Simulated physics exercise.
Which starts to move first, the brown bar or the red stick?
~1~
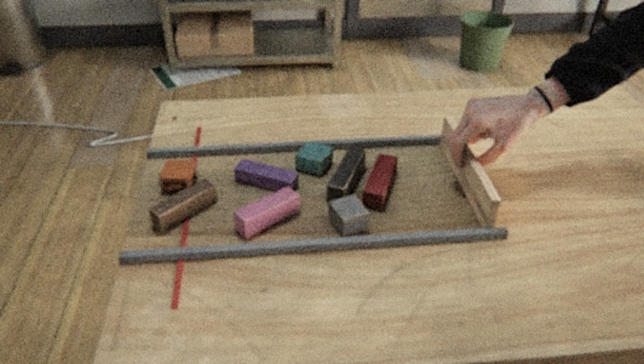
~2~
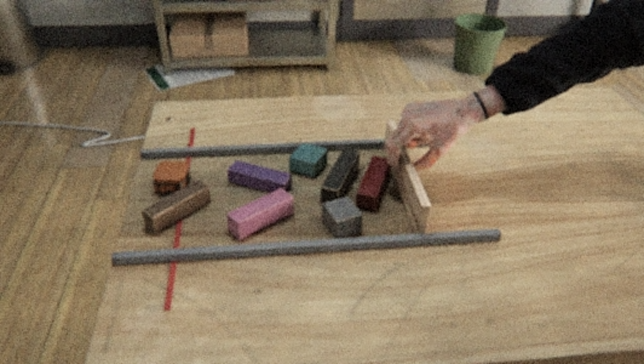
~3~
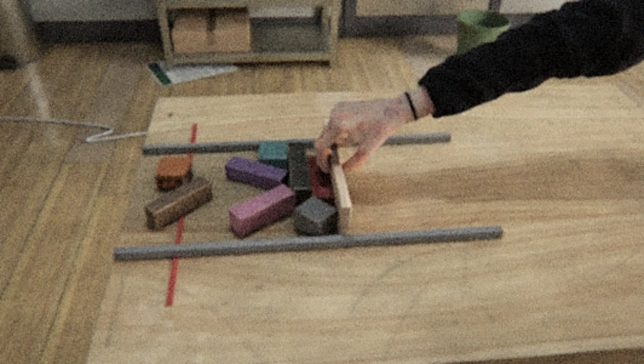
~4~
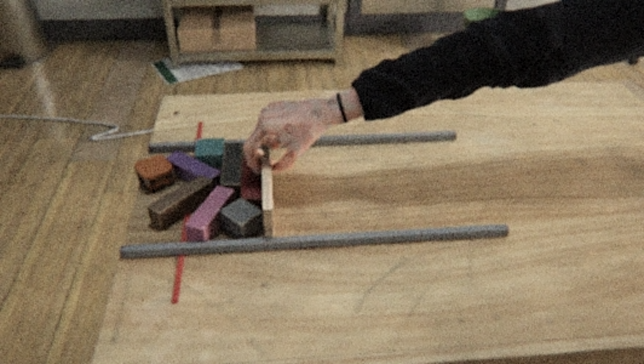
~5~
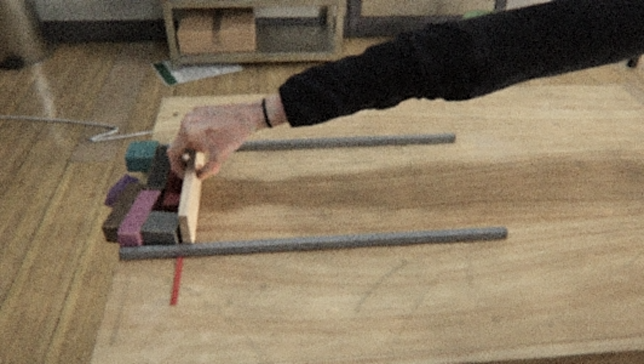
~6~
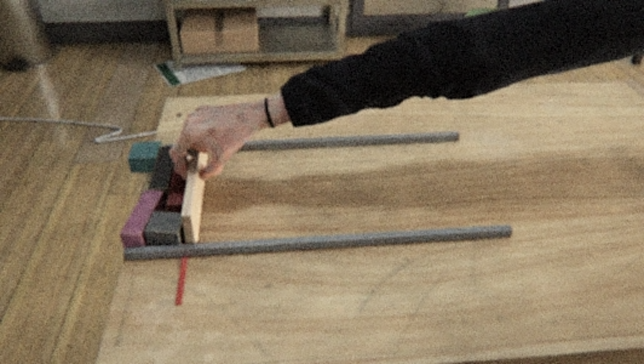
The red stick starts to move first, pushed left by the board while the brown bar is still lying in its place near the tape.
